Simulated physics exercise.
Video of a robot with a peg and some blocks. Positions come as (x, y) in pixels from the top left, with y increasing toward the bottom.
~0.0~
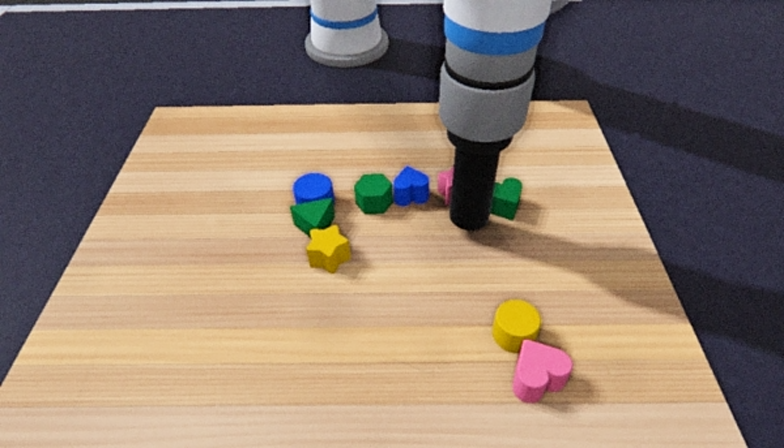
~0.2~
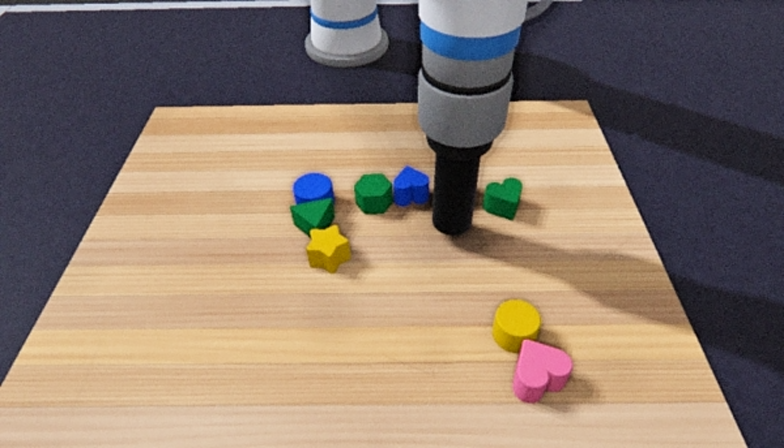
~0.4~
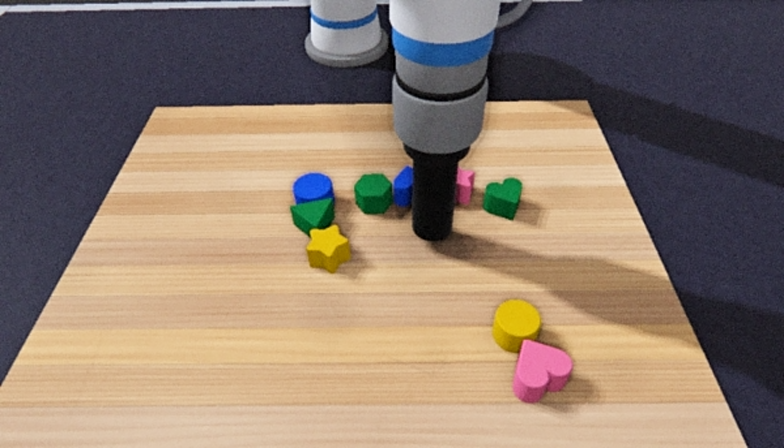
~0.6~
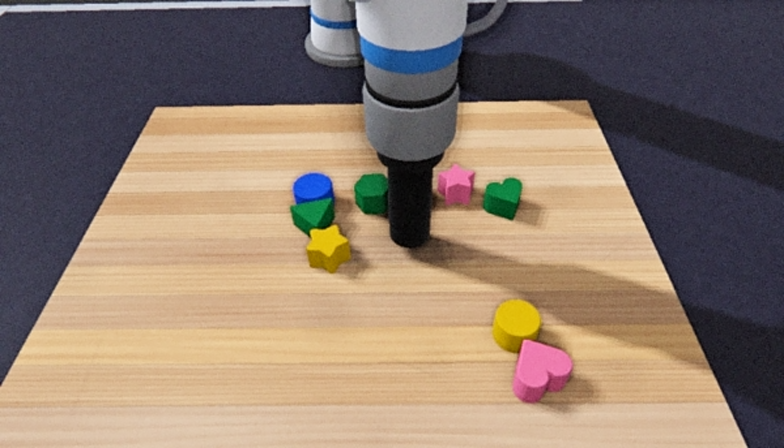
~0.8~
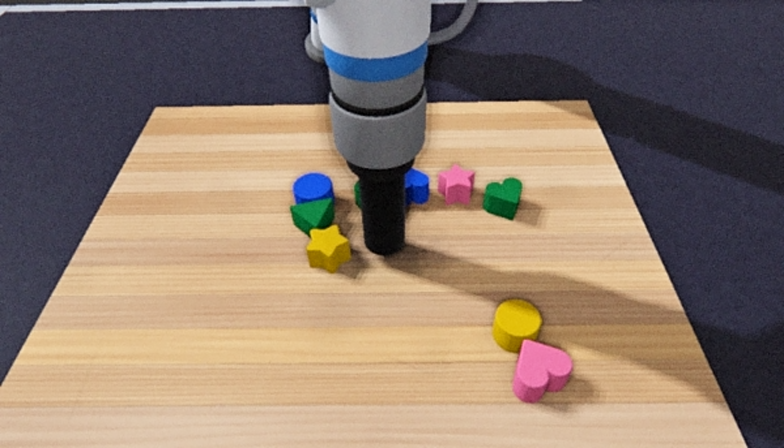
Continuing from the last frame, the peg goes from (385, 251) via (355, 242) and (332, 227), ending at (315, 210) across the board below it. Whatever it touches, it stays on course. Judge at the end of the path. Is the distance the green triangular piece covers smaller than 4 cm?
It seems not.
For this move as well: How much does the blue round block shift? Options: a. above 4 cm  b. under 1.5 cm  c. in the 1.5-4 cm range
c
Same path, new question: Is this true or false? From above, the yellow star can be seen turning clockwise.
That is false.
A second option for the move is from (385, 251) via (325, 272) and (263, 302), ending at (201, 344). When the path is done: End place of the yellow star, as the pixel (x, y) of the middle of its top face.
Roughly at (276, 240).
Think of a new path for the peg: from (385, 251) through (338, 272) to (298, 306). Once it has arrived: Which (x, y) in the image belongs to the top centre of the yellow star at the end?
Around (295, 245).
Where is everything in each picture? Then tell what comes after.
The first frame shows peg's lower end at (469, 217); blue round block at (312, 185); green triangular piece at (313, 210); yellow star at (326, 239); green hexagon at (373, 184).
The second frame shows peg at (452, 222); blocks still.
The third frame shows peg at (432, 227); blocks still.
The fourth frame shows peg at (410, 233); blocks still.
The fifth frame shows peg at (385, 241); blue round block at (312, 185); green triangular piece at (313, 210); yellow star at (326, 239); green hexagon hidden.
What follows on the original path. One third of the way, peg at (353, 231); yellow star at (321, 240).
Two thirds of the way, peg at (329, 216); blue round block at (308, 178); green triangular piece at (298, 202); yellow star at (315, 240), turned 25° anticlockwise.
At the end, peg at (313, 199); blue round block at (300, 168); green triangular piece at (278, 193); yellow star at (315, 240), turned 25° anticlockwise; green hexagon still.
